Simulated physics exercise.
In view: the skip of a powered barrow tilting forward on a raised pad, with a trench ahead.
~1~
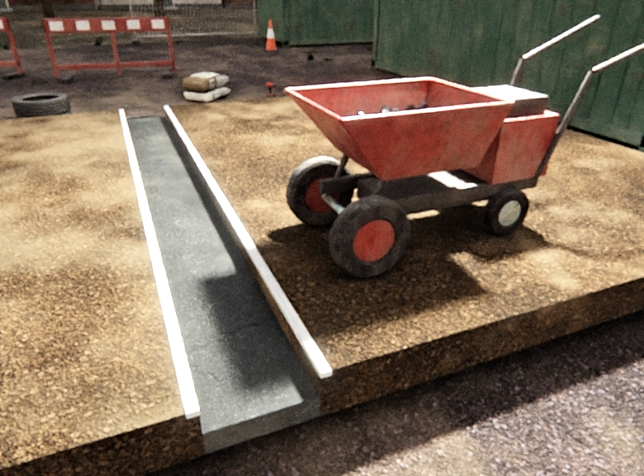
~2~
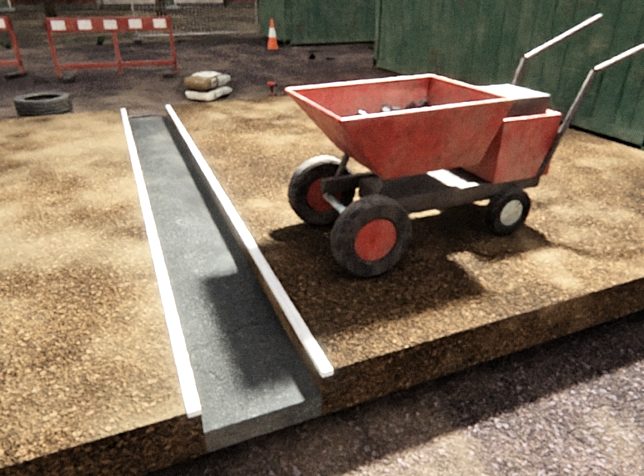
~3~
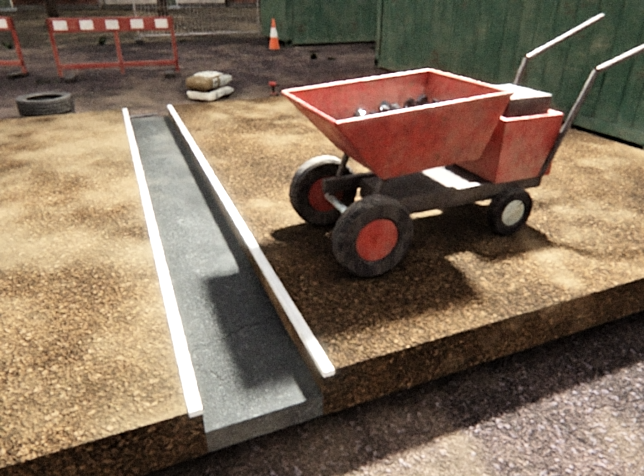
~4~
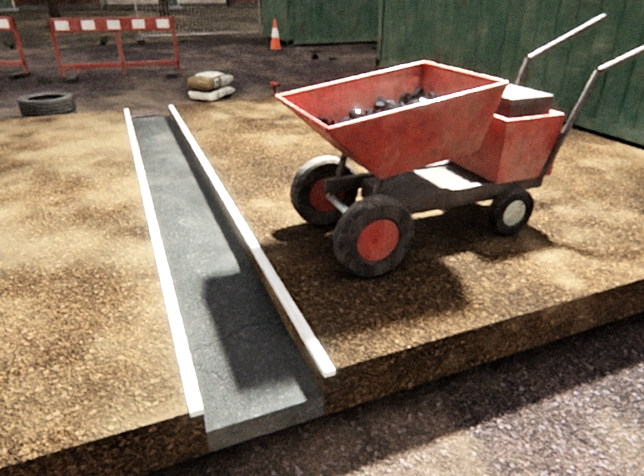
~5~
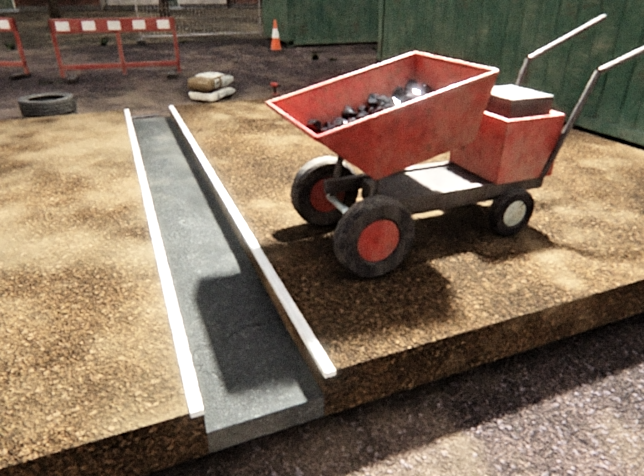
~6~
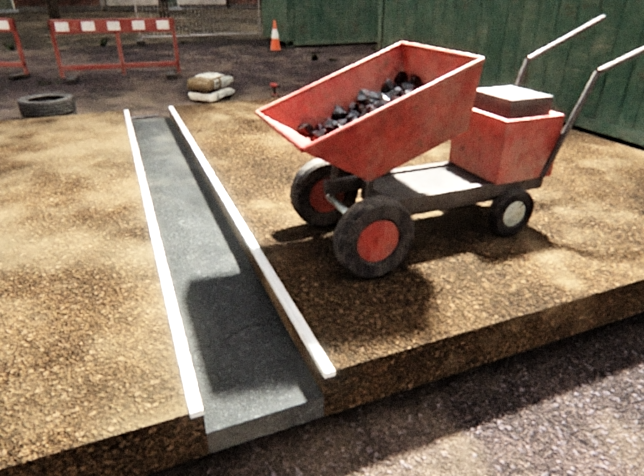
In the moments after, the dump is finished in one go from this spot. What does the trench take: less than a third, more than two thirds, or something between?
It catches over two thirds.
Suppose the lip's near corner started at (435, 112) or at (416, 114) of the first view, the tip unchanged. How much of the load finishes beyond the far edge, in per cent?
The first gives 0 %, the second 0 %.
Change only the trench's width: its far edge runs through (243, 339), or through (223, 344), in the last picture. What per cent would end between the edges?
About 40 and 60 per cent.
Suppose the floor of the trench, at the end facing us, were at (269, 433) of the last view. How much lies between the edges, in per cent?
Roughly 100 in a hundred.
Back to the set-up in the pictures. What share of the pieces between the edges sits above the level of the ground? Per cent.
Close to 20 per cent.
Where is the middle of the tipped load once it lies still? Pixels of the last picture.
Roughly at (209, 283).
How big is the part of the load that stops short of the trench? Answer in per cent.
Some 0 per cent.
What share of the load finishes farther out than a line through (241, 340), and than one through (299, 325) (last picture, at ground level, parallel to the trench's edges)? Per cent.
About 50 and 90 per cent.
Soon, skip tipped steeply; all in the skip.
A while on, skip tipped right over; about two thirds in the skip; about a quarter in or heaped over the trench.
Towards the end, skip tipped right over; a small part in the skip; most in or heaped over the trench; a stray few beyond it.
Finally, skip tipped right over; a small part in the skip; nearly all in or heaped over the trench; a stray few beyond it.
